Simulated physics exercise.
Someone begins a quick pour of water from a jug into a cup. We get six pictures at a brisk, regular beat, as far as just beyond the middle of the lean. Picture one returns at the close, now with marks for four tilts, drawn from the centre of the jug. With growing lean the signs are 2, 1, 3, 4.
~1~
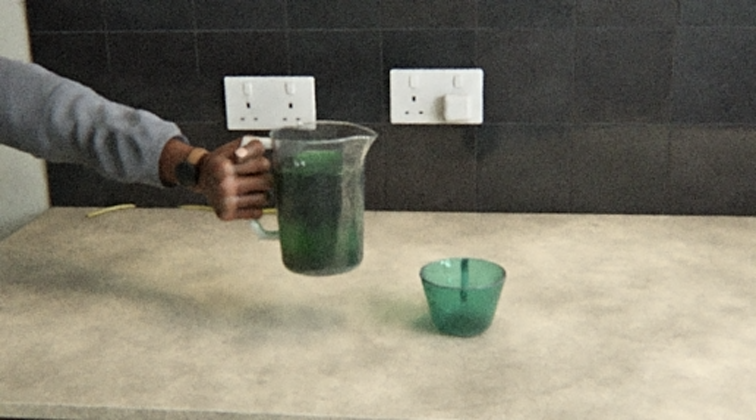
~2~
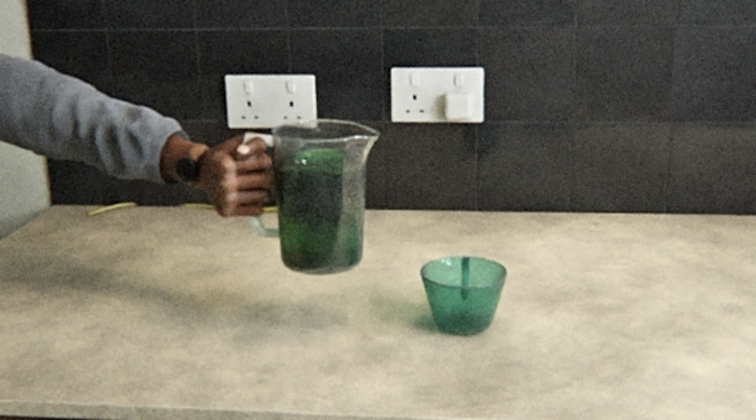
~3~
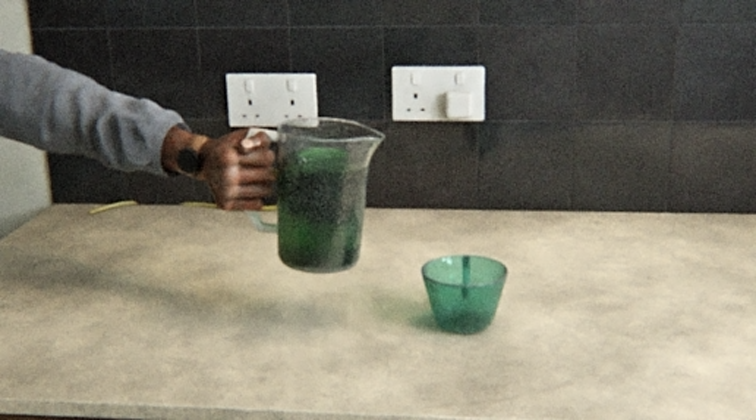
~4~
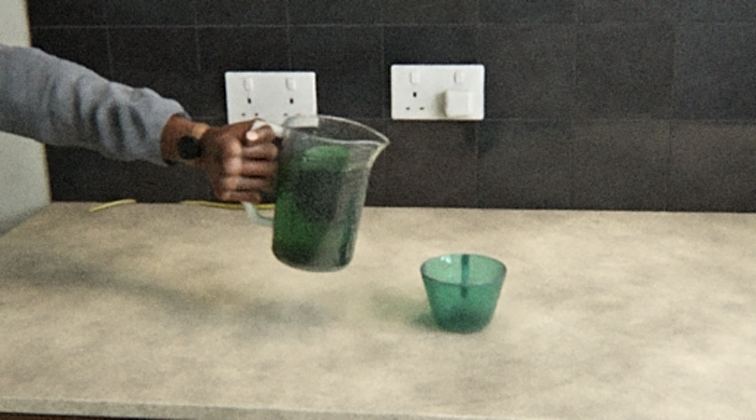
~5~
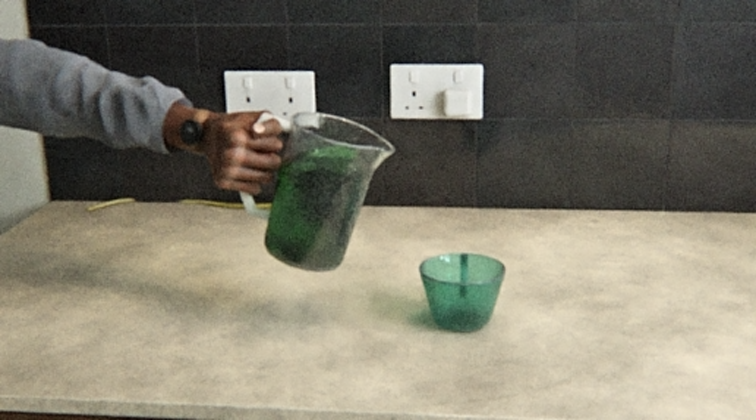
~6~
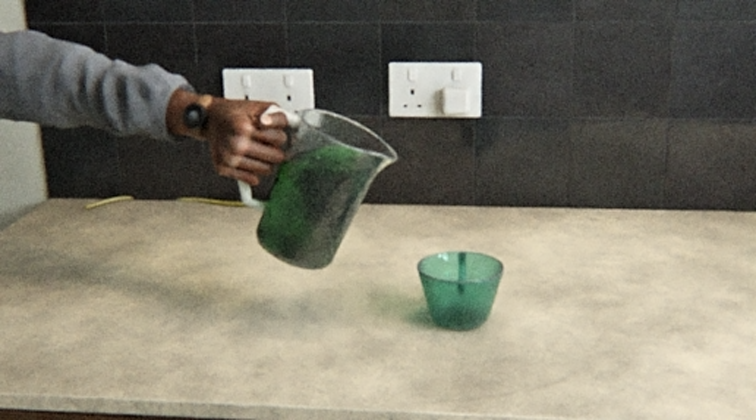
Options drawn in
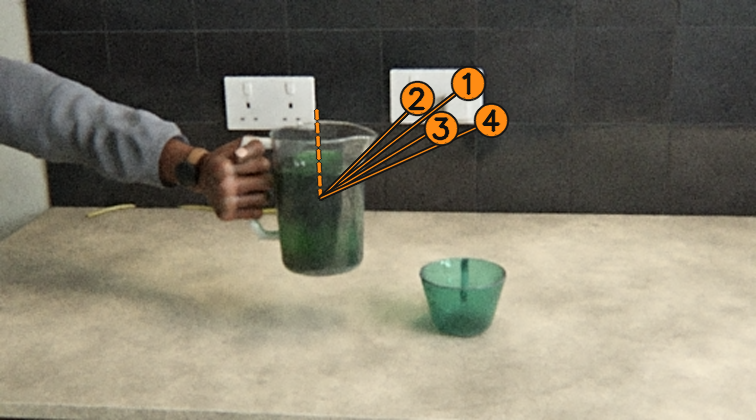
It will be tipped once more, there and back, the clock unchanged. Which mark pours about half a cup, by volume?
3 works best here.
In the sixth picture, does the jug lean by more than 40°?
No, it does not.
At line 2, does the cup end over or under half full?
Under.
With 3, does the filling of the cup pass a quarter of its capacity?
Yes, clearly.
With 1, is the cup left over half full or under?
Under.
On the marked copy, 1 at (455, 93); 2 at (407, 112); 3 at (425, 135); 4 at (476, 127).
With 1, the cup ends with about 31 % of what it can hold; 3 % of the water is spilt.
With 2, the cup ends with about 19 % of what it can hold.
With 3, the cup ends with about 47 % of what it can hold; 4 % of the water is spilt.
With 4, the cup ends with about 62 % of what it can hold; 6 % of the water is spilt.
